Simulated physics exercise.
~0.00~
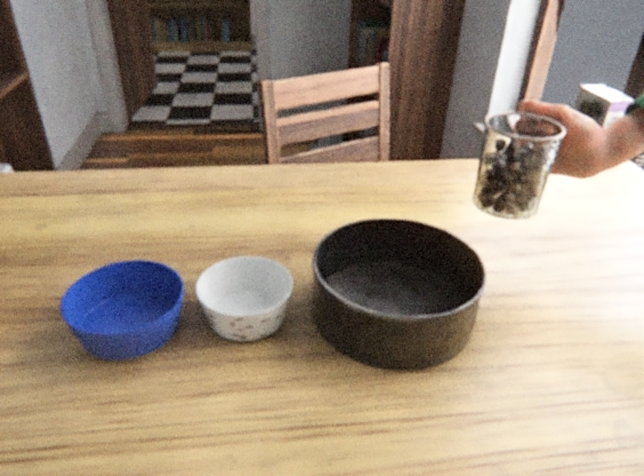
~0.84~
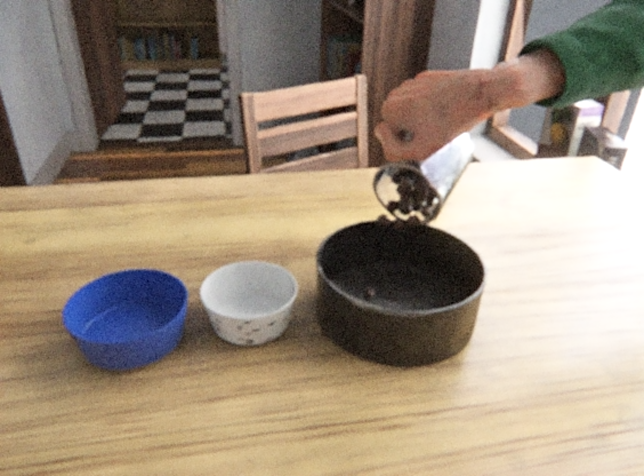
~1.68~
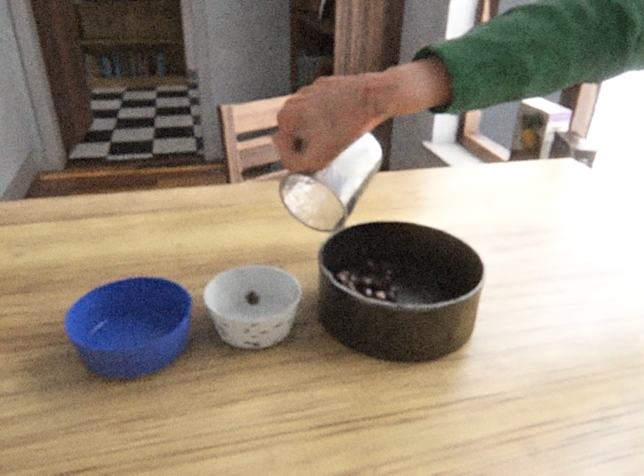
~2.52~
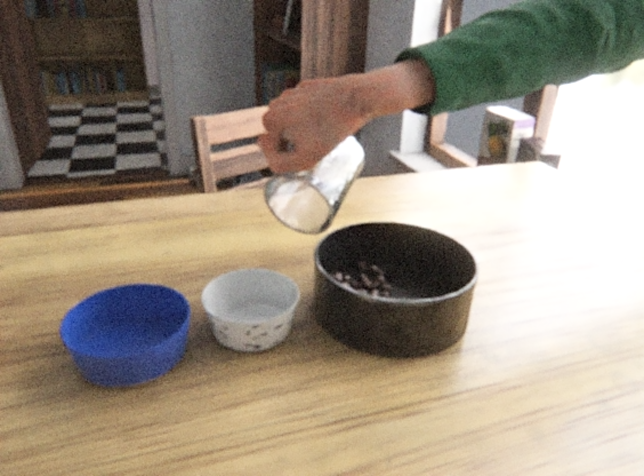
A clear glass cup full of dark chocolate balls is held by a hand at the right, above a light wooden table seen from slightly above, with a wooden chair and a checkered floor behind. On the table stand a blue dish at the left, a small white dish beside it and a wide black pot to the right. The hand, in a green sleeve, carries the cup left and tips it over the pot. The balls tumble in as the cup moves further left, while the view drifts slightly sideways. Finally, the tilted cup is empty and the balls lie in the black pot.
